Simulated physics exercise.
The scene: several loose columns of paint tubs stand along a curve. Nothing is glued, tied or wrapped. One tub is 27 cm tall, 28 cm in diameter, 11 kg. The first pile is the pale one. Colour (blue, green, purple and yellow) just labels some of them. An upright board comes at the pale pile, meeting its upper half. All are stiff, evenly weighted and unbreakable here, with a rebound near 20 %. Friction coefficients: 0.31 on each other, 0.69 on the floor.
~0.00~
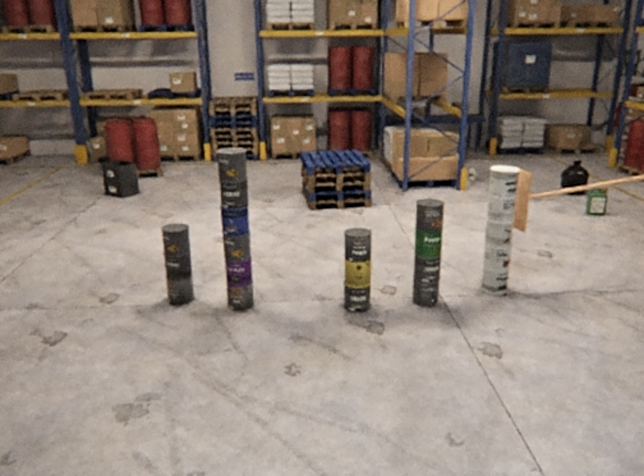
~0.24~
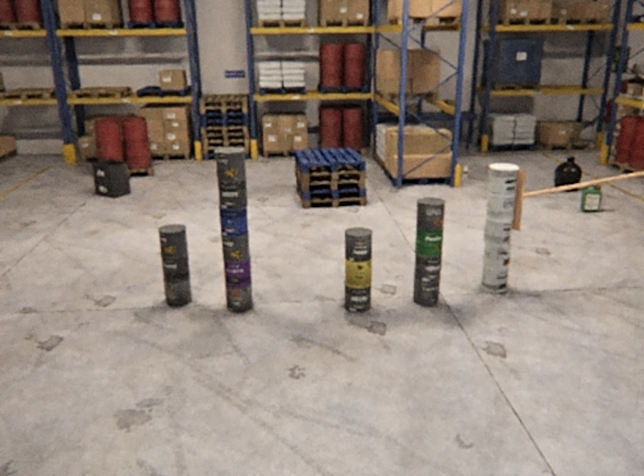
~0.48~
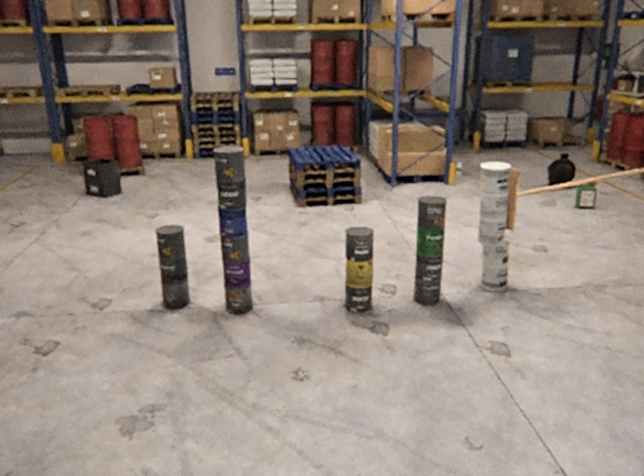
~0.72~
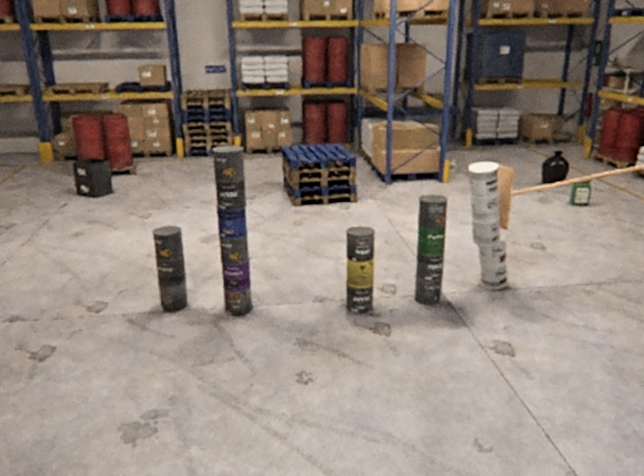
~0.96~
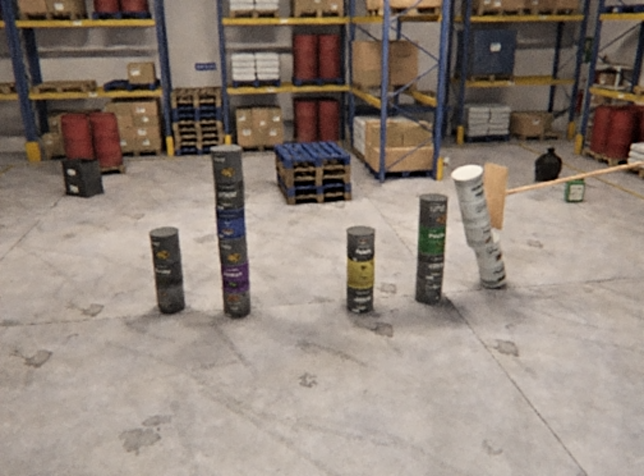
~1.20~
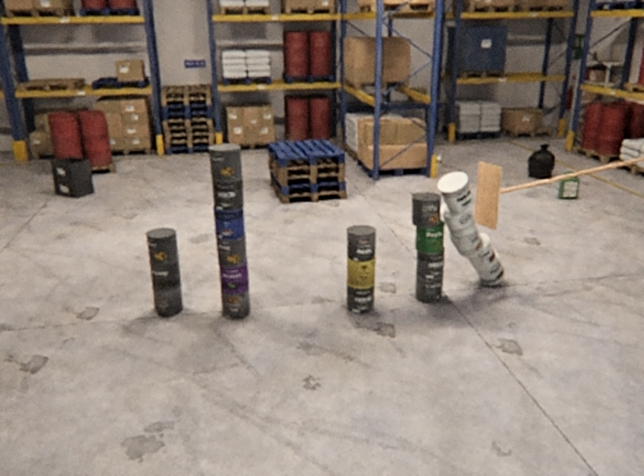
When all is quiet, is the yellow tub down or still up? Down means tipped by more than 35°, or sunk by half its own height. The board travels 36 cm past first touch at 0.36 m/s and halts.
In the end the yellow tub falls.
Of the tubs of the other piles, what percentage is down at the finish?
About 45 per cent.
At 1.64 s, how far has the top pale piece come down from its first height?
Some 60 cm lower.
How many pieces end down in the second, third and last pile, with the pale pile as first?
Pieces: Second 4, third 3, last 0.
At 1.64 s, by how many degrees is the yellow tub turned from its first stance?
About 0°.
By 1.64 s, 5 of the pale pile down; none of the 16 other tubs down, 4 disturbed; yellow tub unmoved; green tub tilted 18°.
By 2.44 s, 5 of the pale pile down; 4 of the 16 other tubs down; yellow tub tilted 30°; green tub tilted 61°, 29 cm lower.
When it is over (3.1 s), 5 of the pale pile down; 7 of the 16 other tubs down; yellow tub on its side; green tub on its side; purple tub unmoved. In pixels of the last frame, middles, yellow tub near (296, 305), green tub near (347, 272).
